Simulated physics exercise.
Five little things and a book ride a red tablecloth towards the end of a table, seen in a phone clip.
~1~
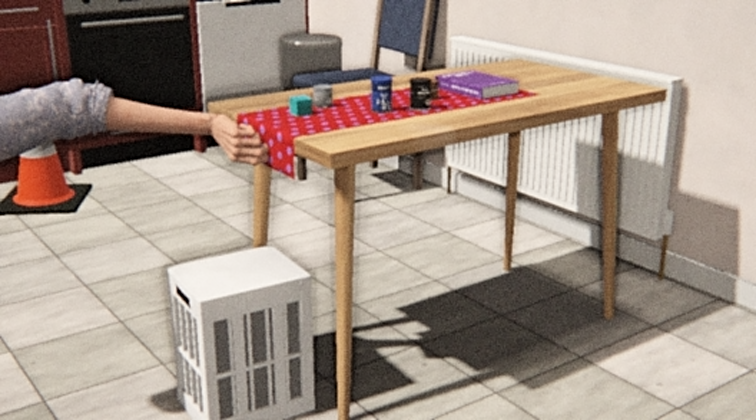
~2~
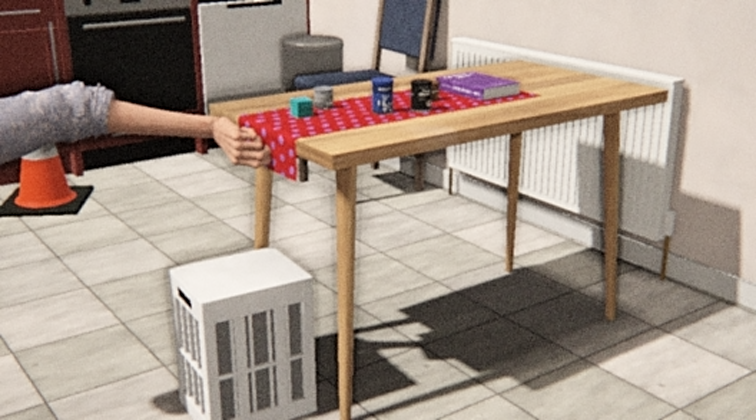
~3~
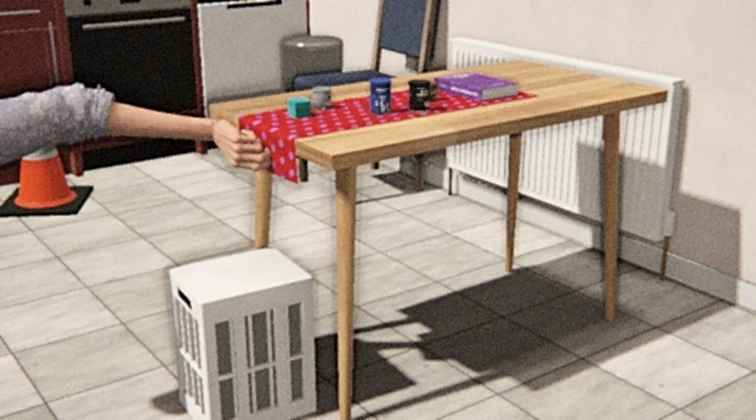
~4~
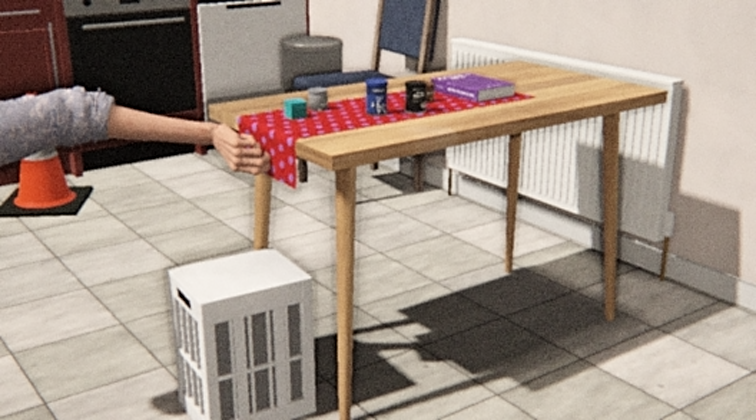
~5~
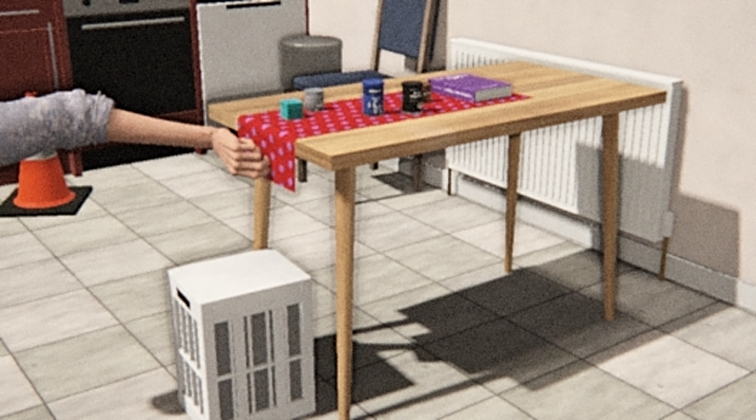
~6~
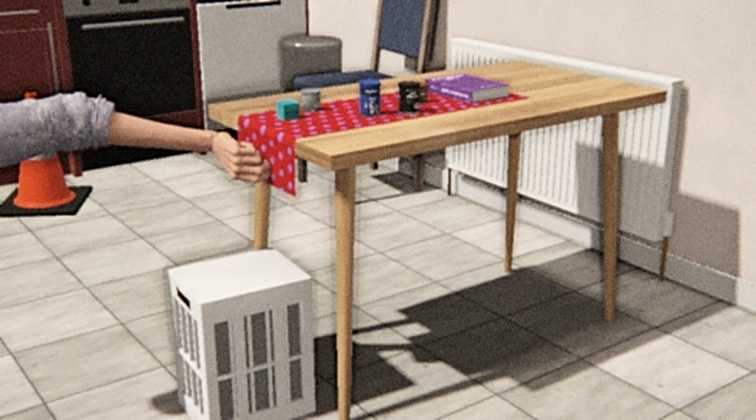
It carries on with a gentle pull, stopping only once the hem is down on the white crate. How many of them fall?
Two things are going to come down.
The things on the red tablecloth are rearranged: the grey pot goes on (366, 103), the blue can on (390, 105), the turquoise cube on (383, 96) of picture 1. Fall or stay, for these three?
Result - the grey pot stays put, the blue can stays put, and the turquoise cube stays put.
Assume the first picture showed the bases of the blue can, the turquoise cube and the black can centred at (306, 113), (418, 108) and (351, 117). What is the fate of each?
The blue can ends up off; the turquoise cube stays put; the black can ends up off.
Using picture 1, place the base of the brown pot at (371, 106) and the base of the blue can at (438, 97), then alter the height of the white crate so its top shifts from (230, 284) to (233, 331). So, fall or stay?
Final state: The brown pot is no longer up, the blue can is still in place.
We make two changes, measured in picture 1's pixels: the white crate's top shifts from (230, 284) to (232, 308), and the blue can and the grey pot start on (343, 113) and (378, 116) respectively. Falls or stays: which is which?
The blue can ends up off the top and the grey pot ends up off the top.
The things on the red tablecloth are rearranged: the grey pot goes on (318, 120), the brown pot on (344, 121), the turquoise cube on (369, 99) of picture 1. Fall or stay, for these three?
The grey pot is off the top, the brown pot is off the top, the turquoise cube is still on top.
Early on, hem near (267, 231); turquoise cube gone.
Midway, hem on the crate; turquoise cube and grey pot gone.
Finally, hem on the crate; turquoise cube and grey pot gone. The table loses two.
